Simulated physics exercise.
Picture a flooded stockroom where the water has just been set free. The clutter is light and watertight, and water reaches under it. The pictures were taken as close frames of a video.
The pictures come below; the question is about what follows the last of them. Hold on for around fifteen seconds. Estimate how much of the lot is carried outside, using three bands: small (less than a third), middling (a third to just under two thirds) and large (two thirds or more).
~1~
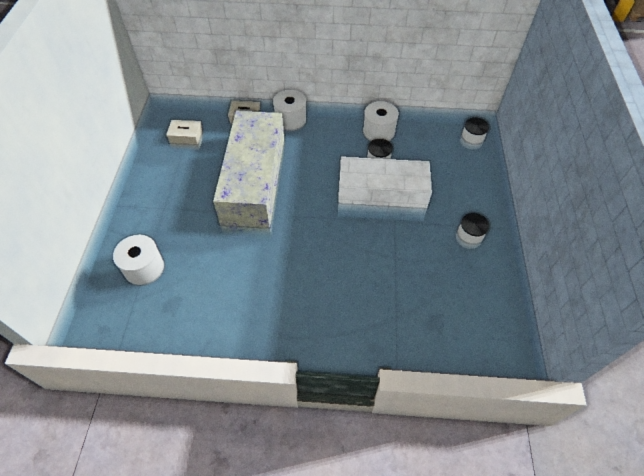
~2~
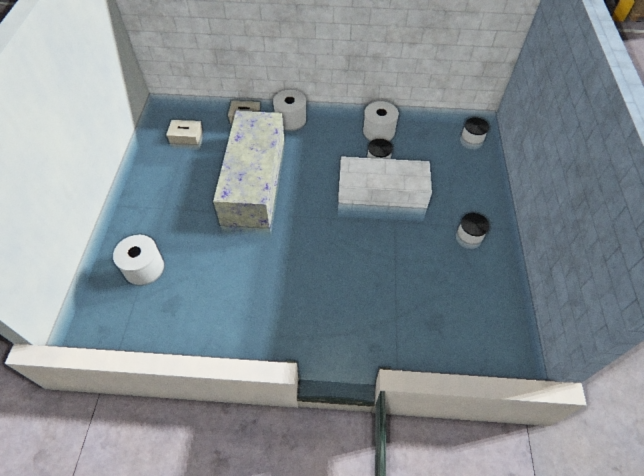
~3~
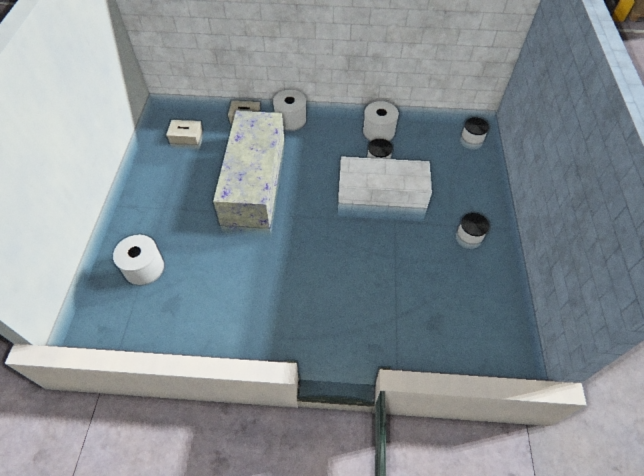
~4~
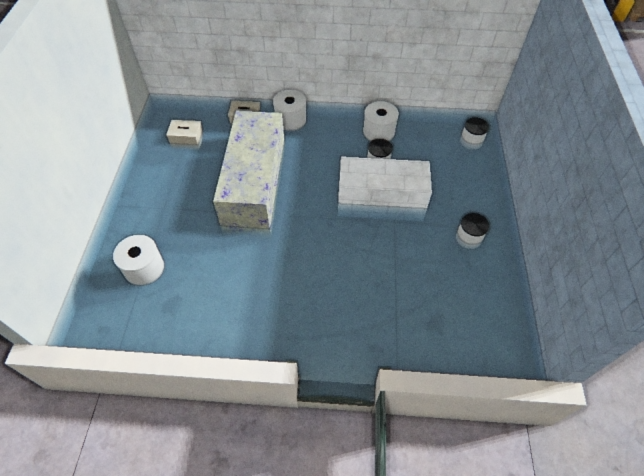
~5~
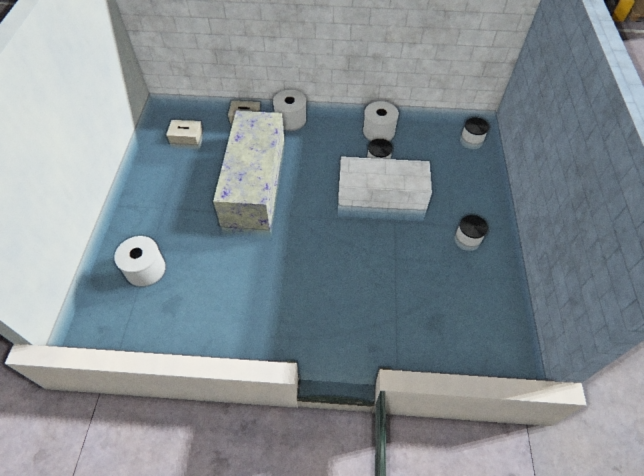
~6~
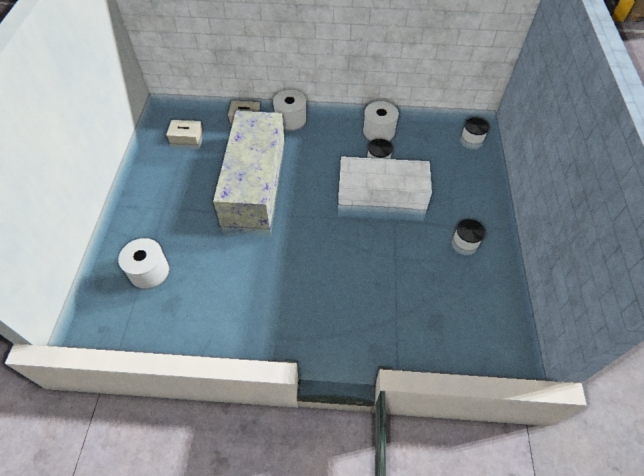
Small.
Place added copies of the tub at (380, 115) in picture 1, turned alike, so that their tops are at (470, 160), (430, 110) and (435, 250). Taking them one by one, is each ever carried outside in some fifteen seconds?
Lab note - results by position: Retained, retained, exited.
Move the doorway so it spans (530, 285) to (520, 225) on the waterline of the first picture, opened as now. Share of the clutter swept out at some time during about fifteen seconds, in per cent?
I reckon close to 40 per cent.
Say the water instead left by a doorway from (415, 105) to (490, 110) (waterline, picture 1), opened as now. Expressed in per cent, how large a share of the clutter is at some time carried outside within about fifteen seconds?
It works out to some 80 in a hundred.
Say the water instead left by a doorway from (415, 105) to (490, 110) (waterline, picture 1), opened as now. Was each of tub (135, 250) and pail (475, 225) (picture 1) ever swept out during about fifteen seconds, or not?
In turn: No, washed out.
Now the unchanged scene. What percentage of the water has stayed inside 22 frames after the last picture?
Roughly 72 percent.
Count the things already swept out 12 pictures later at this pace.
By that point the tally is 0.
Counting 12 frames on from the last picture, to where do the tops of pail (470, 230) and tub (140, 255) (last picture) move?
First object near (460, 267); second object near (168, 280).
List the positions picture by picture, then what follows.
In the first frame, a pail at (475, 224), afloat; a tub at (135, 252), afloat; 0 of 8 have shifted.
In the second frame, a pail at (475, 224), afloat; a tub at (135, 252) floats; 0 of 8 have shifted.
In the third frame, a pail at (475, 224) floats; a tub at (135, 252) floats; 0 of 8 have shifted.
In the fourth frame, a pail at (475, 224) floats; a tub at (135, 252), afloat; 0 of 8 have shifted.
In the fifth frame, a pail at (474, 226), afloat; a tub at (136, 254) floats; 0 of 8 have shifted.
In the sixth frame, a pail at (471, 230), afloat, close to its start; a tub at (140, 256) floats, close to its start; 2 of 8 have shifted.
A moment on, 0 of 8 are out; 8 afloat.
Next, 0 of 8 are out; 8 afloat.
Later, 0 of 8 are out; 8 afloat.
In the end, 0 of 8 are out; 8 afloat.
